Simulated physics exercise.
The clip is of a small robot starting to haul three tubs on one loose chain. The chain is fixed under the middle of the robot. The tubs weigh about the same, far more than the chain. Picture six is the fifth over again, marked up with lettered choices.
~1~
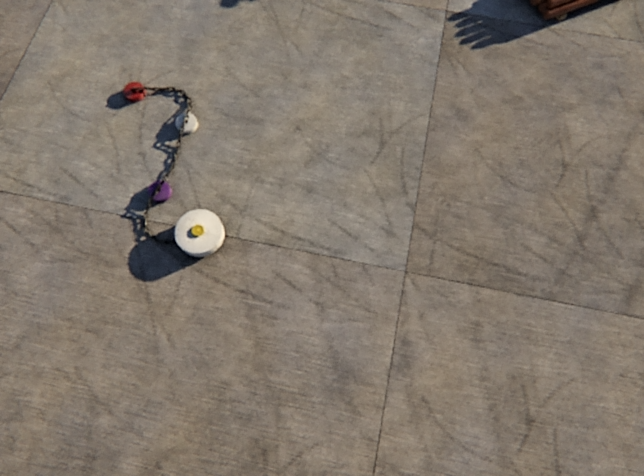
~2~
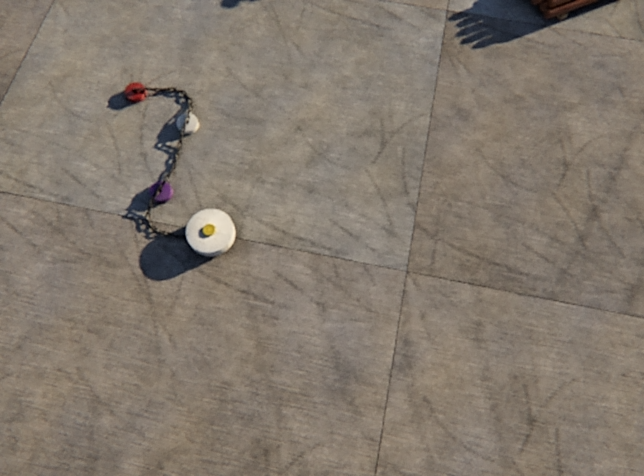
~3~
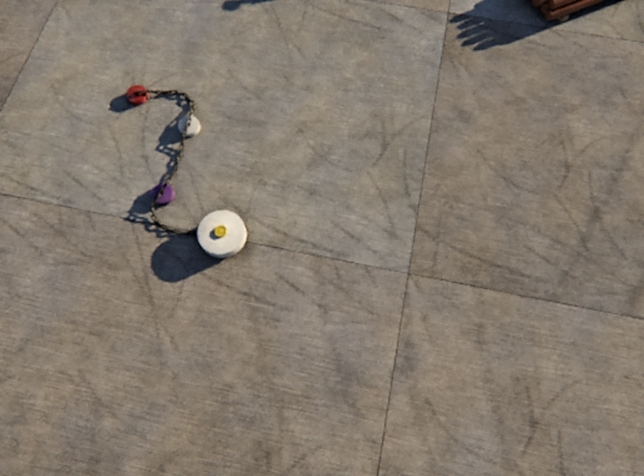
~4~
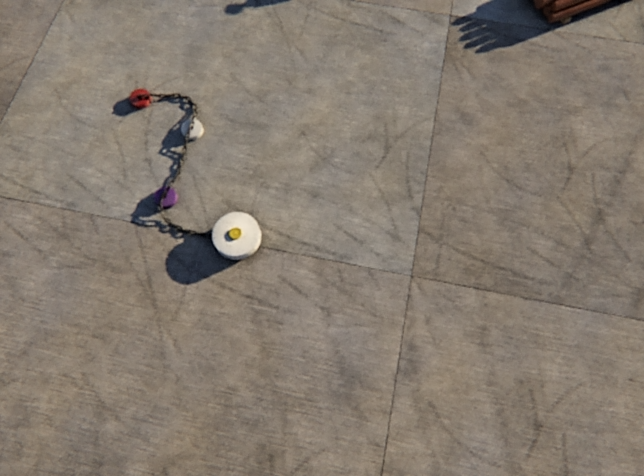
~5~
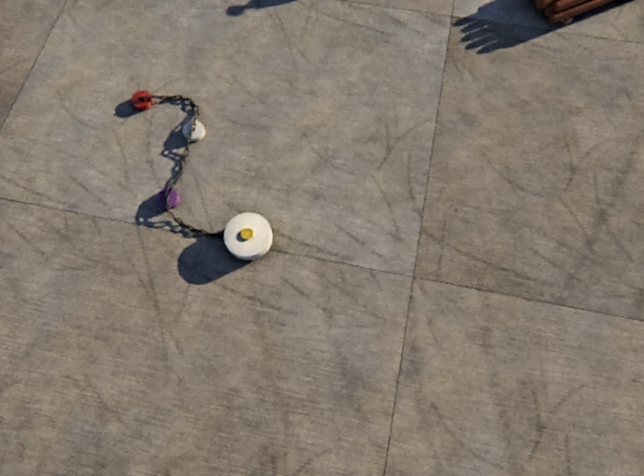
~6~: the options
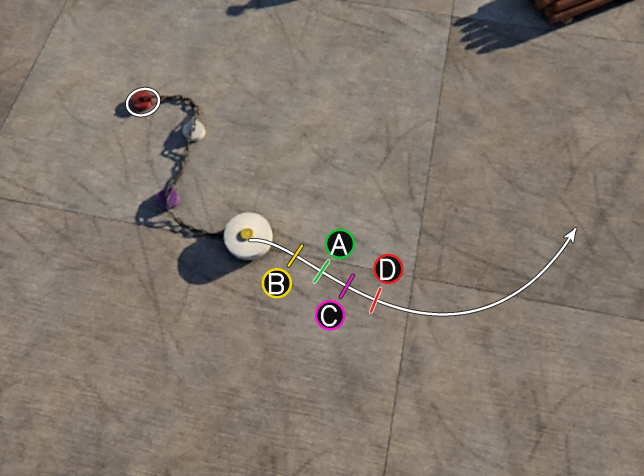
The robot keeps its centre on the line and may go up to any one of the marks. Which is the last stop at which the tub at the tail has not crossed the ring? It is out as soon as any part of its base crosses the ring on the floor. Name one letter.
Stop at A.
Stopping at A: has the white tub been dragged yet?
Yes.
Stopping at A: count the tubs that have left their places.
Two.
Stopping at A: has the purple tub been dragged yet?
Yes.
On the copy, A at (321, 271); B at (295, 256); C at (347, 286); D at (376, 300); the ring at (143, 102); the route from (250, 240) via (429, 314) to (575, 229).
On A. First, robot (276, 243); red tub (142, 100); white tub (194, 131); purple tub (188, 200).
Then, robot (300, 256); red tub (142, 100); white tub (194, 133); purple tub (221, 197).
Finally, robot (321, 269); red tub (142, 100); white tub (203, 146); purple tub (247, 202); the ringed tub at the far end is still in its ring.
By contrast, B is safe but short; C drags the last tub to (154, 111); D drags the last tub to (172, 126).
